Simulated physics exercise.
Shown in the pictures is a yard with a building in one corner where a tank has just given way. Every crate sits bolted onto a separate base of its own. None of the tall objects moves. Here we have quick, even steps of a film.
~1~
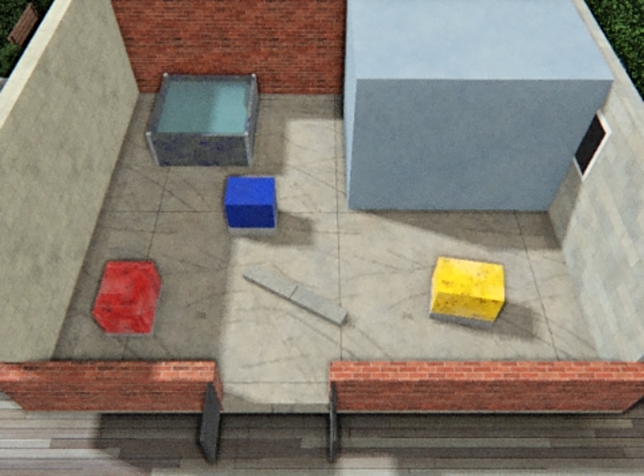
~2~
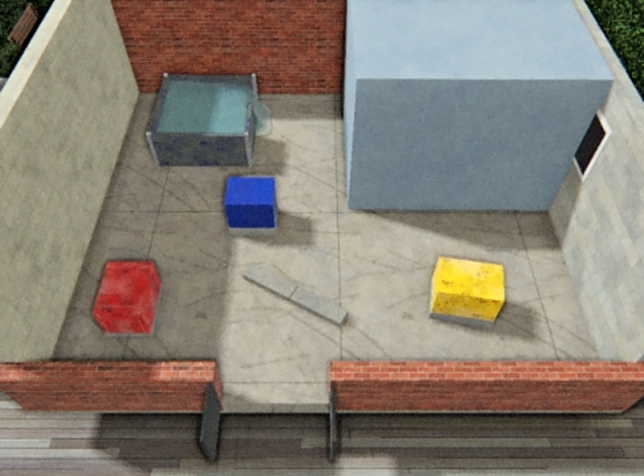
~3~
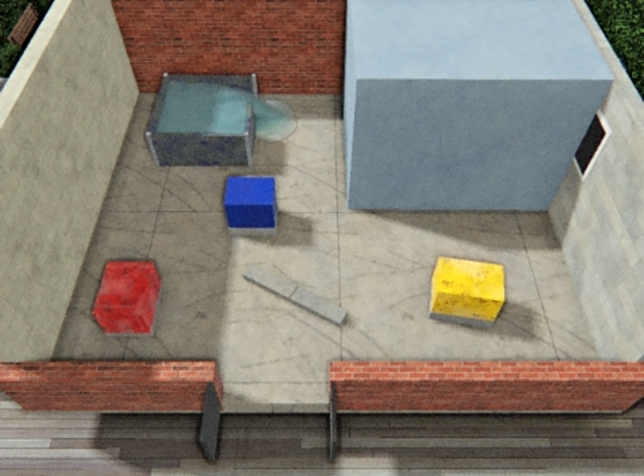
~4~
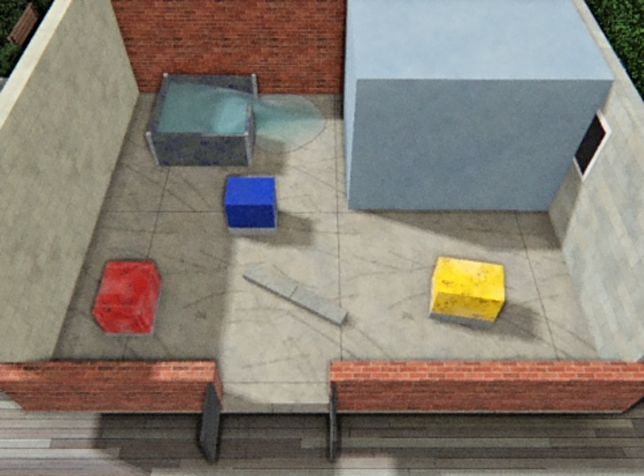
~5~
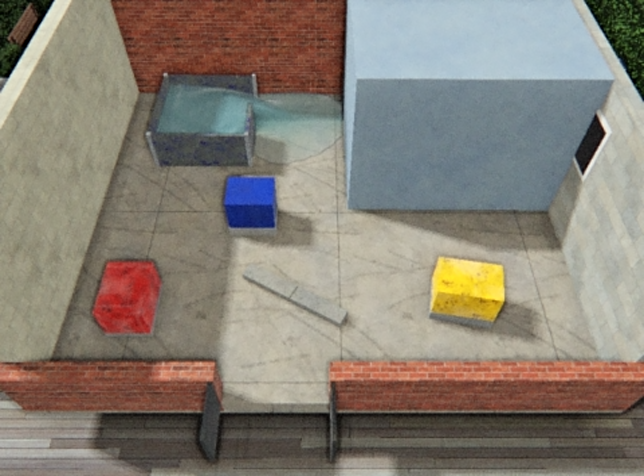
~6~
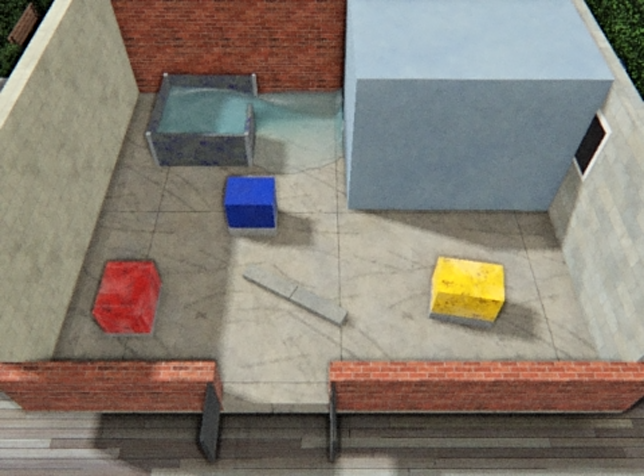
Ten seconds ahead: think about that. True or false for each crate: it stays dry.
Yellow crate: True, it stays dry; red crate: True, it stays dry; blue crate: True, it stays dry.
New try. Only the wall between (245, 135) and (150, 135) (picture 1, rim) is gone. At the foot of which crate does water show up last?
The yellow-painted one.
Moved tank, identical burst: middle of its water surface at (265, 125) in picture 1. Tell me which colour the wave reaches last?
The one in red.
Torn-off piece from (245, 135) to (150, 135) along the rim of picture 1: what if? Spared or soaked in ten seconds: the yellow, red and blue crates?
Yellow crate is not reached; red crate is reached; blue crate is reached.
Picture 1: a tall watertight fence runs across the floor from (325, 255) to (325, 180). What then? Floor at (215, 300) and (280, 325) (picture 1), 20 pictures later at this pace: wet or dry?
In order, I'd call them bare and bare.
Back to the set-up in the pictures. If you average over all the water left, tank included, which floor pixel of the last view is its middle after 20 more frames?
Around pixel (265, 157).
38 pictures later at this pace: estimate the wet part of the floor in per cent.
About 70 per cent.
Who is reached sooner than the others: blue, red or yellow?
It's the blue one here.
A moment on, water covers 10 % of the floor; the yellow crate not reached, the red crate not reached, the blue crate not reached.
Next, water covers 20 % of the floor; the yellow crate not reached, the red crate not reached, the blue crate water round its plinth.
Then, water covers 40 % of the floor; the yellow crate not reached, the red crate not reached, the blue crate water round its plinth.
Later, water covers 70 % of the floor; the yellow crate water round its plinth, the red crate water round its plinth, the blue crate water round its plinth.
In the end, water covers 95 % of the floor; the yellow crate stayed above the water, the red crate stayed above the water, the blue crate stayed above the water.
